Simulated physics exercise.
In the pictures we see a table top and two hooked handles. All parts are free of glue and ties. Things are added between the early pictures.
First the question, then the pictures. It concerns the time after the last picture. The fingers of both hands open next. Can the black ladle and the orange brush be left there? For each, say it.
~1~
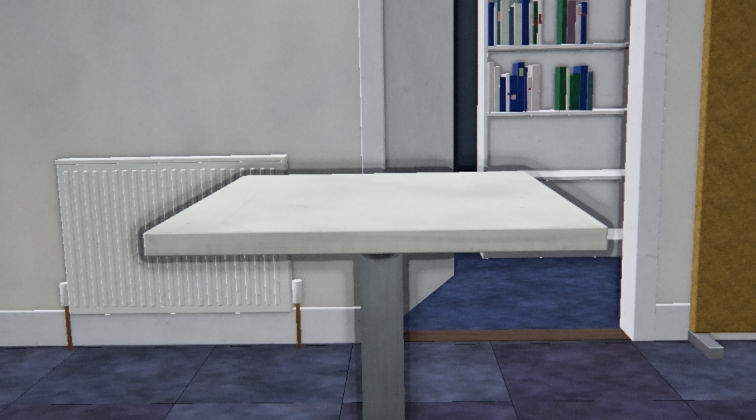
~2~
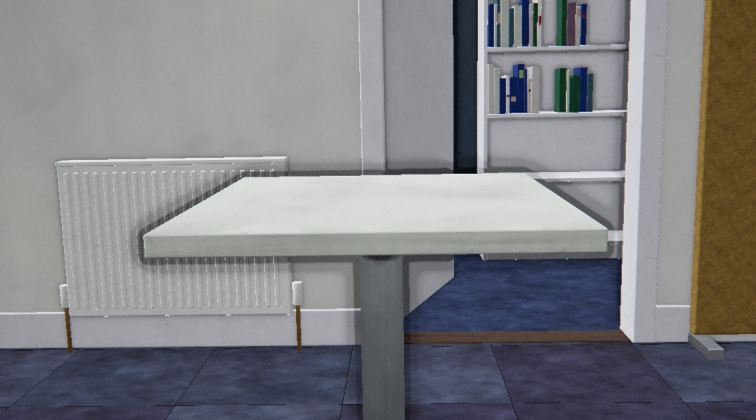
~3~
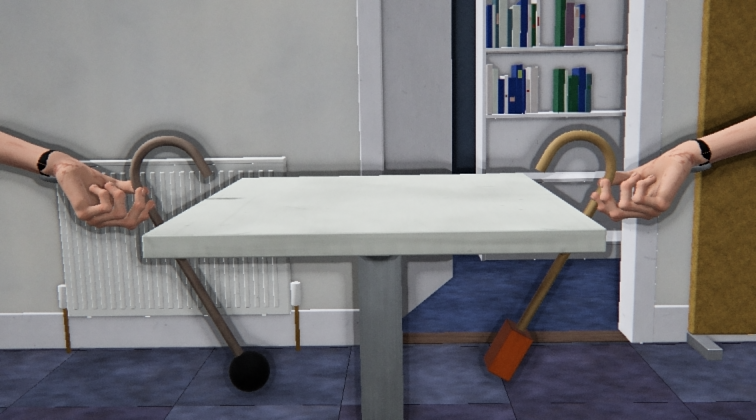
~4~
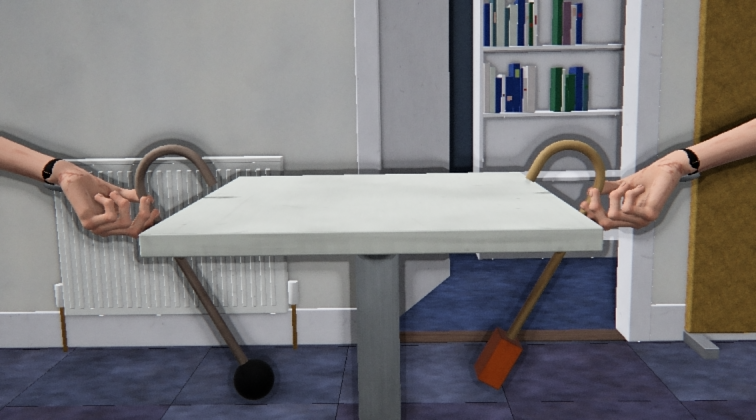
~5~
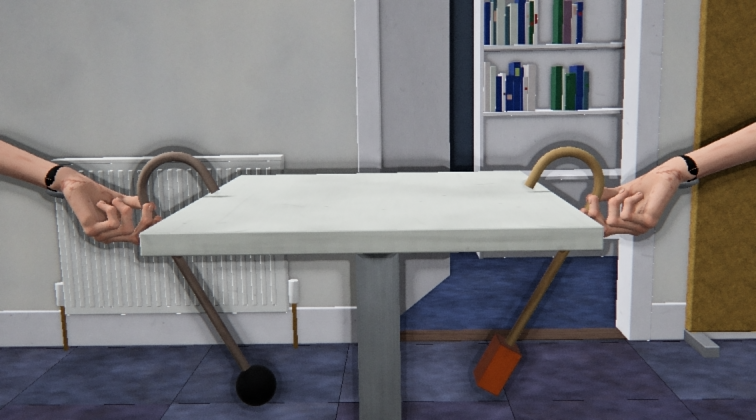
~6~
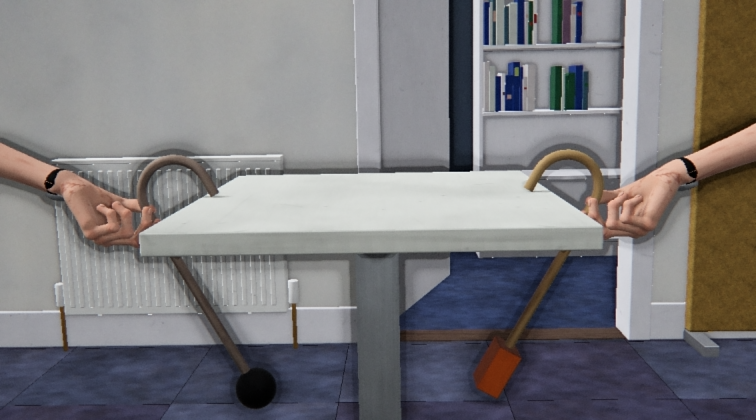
Result: My guess is the black ladle holds fast; my guess is the orange brush holds fast.
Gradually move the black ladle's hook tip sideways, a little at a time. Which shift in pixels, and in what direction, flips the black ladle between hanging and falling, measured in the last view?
Left, by roughly 12 pixels.
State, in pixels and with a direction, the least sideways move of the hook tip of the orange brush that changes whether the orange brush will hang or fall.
About 24 pixels to the right.
Then, 0.32 s past the last view, black ladle at rest near (218, 281); orange brush at rest near (524, 268).
Then, 0.74 s past the last view, black ladle at rest near (217, 281); orange brush at rest near (526, 268).
Finally, the black ladle stays hooked on the edge, near (219, 281); the orange brush stays hooked on the edge, near (523, 268).
